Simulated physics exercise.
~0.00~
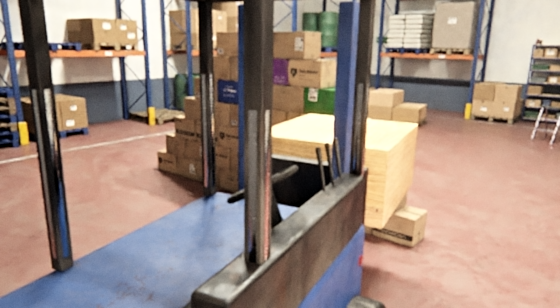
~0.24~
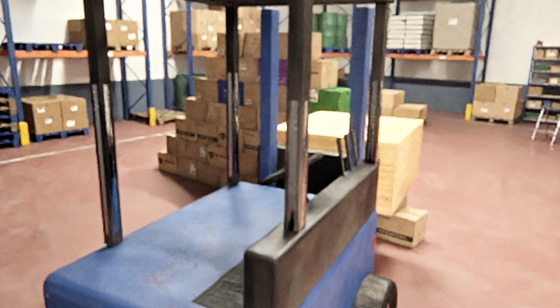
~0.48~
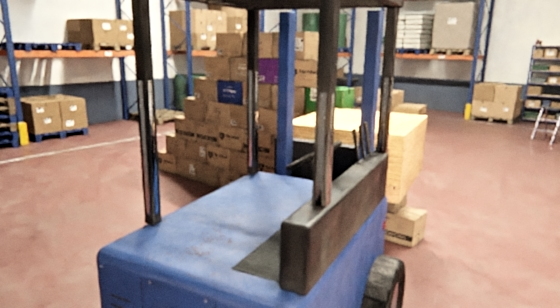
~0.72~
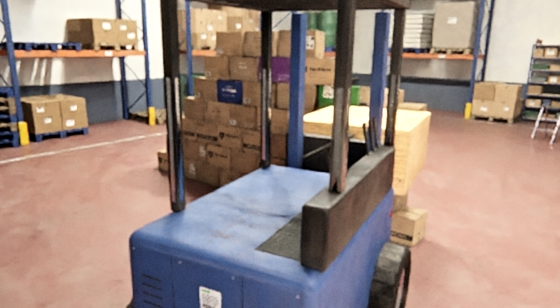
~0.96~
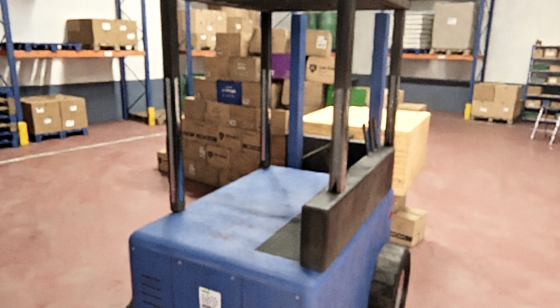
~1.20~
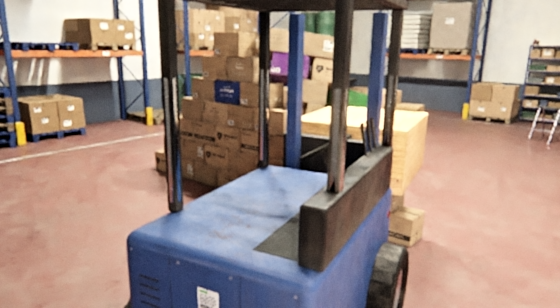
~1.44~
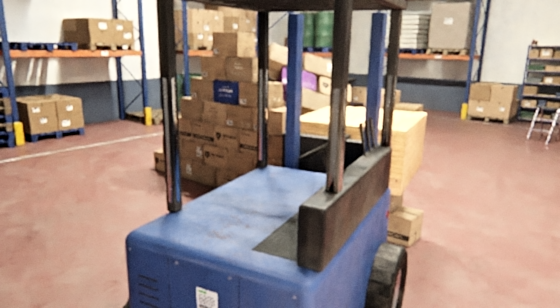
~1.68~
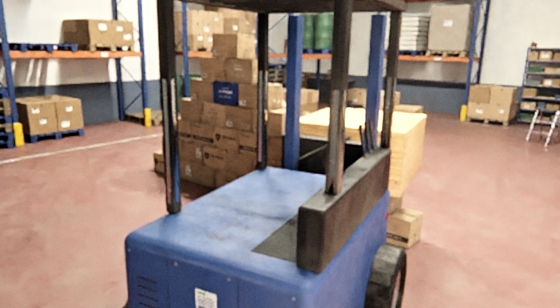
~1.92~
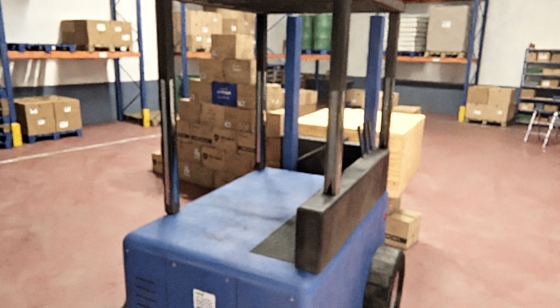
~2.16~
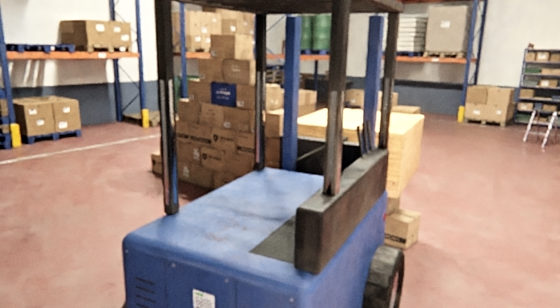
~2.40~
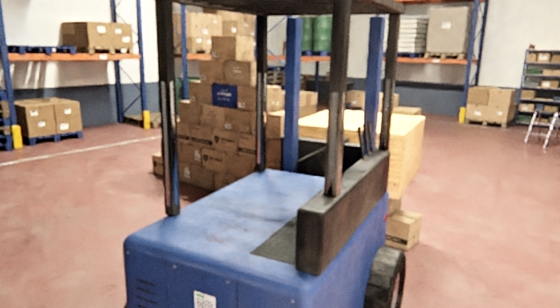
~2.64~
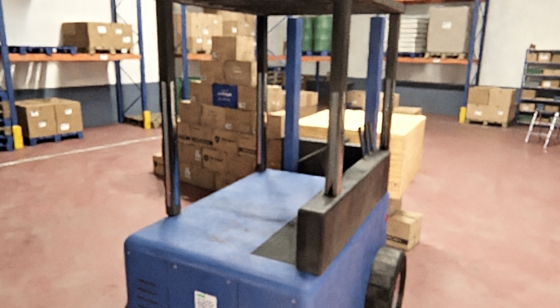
We see a blue forklift carrying a pale case move up to a stacked wall of cartons in a warehouse and stop, after which cartons at the right of the wall, a purple one among them, tip and drop out of sight, while the left part stays standing.
